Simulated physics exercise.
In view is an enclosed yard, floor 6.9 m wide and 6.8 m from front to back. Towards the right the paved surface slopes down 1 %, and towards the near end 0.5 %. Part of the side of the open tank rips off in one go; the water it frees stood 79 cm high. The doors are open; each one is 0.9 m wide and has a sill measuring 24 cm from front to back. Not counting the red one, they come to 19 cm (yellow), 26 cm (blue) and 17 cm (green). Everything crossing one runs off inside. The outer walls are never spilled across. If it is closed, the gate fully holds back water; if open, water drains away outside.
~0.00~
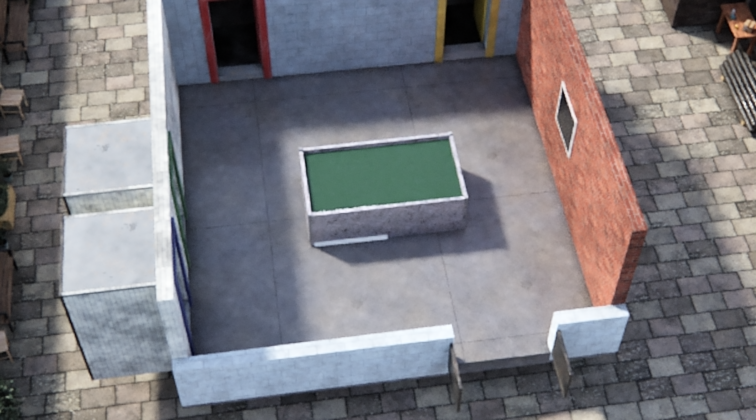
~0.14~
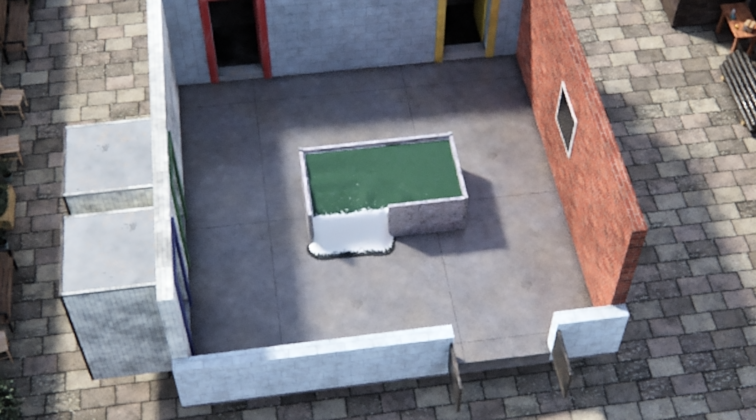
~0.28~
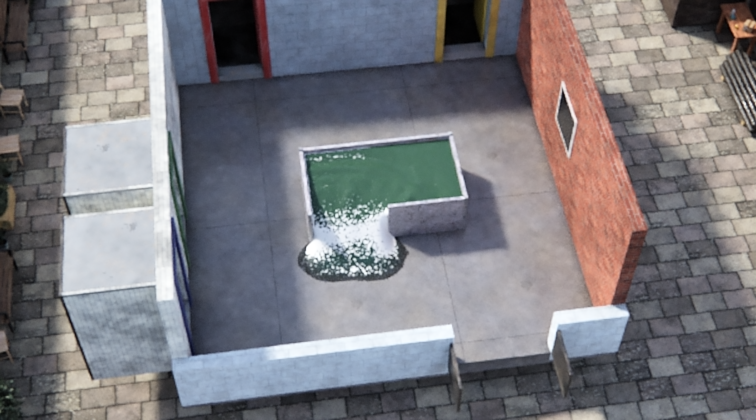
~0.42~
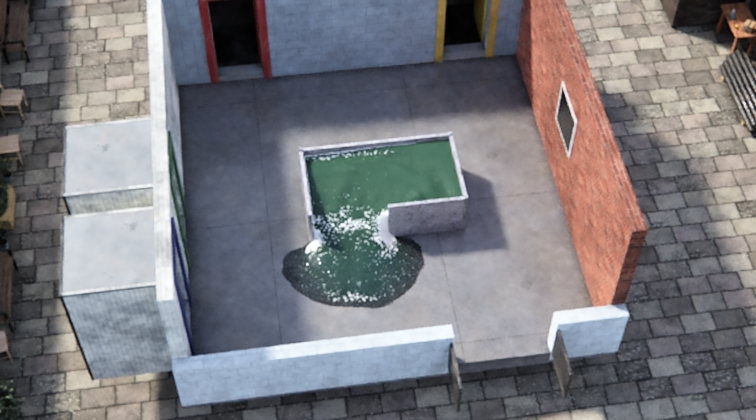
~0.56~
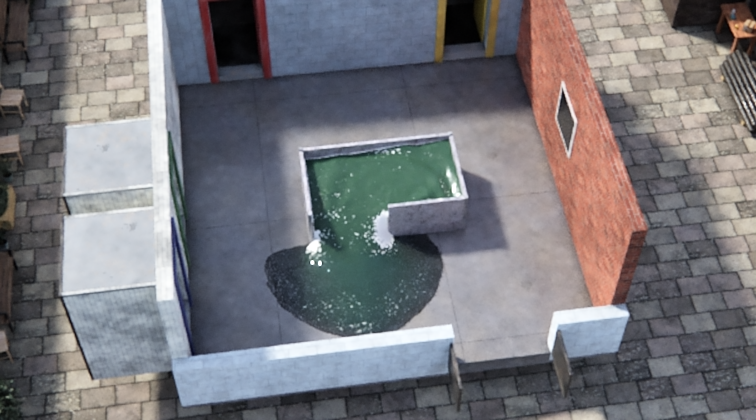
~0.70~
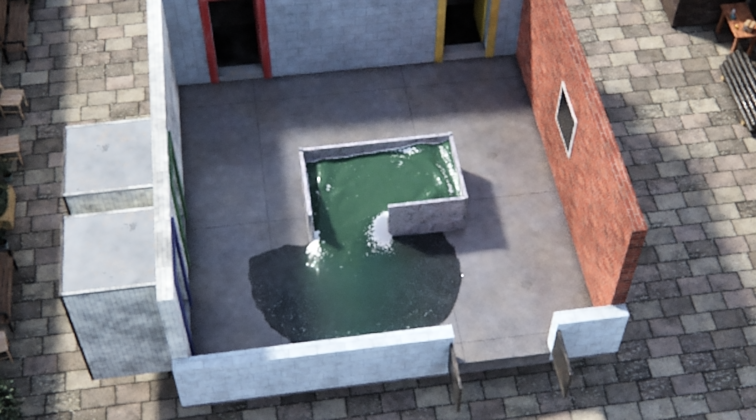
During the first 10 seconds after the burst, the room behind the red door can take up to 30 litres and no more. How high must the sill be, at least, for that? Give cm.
About 7.5 cm.
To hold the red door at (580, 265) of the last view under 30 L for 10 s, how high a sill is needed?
Around 10.0 cm would do it.
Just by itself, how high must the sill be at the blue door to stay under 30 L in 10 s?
For blue, a step near 21 cm.
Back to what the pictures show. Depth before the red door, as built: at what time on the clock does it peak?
It peaks around 5.0 s.
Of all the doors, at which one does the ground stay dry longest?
Yellow, last of all.
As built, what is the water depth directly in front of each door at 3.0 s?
Lab note, cm: Red 0; yellow 0; blue 27; green 7.
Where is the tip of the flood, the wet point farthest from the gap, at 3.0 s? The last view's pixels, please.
The farthest wet point sits near (599, 334).
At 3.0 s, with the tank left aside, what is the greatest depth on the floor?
Close to 36 centimetres.
After 1.4 s water covers 25 % of the floor, deepest (45 cm) near (357, 353); it has not reached the red door.
After 3.0 s water covers 35 % of the floor, deepest (36 cm) near (206, 381); it has not reached the red door.
After 10.0 s water covers 95 % of the floor, deepest (14 cm) near (499, 127); 7 cm at the red door, 0 litres in over its 16 cm sill.
At the red door as built, the water arrived by 4.6 s and peaked near 12 cm at 5.2 s.
Run again over the same 10 s with other heights there, 53 litres in over 6 cm, 9 litres over 9.5 cm. The limit of 30 litres is kept from about 7.5 cm up.
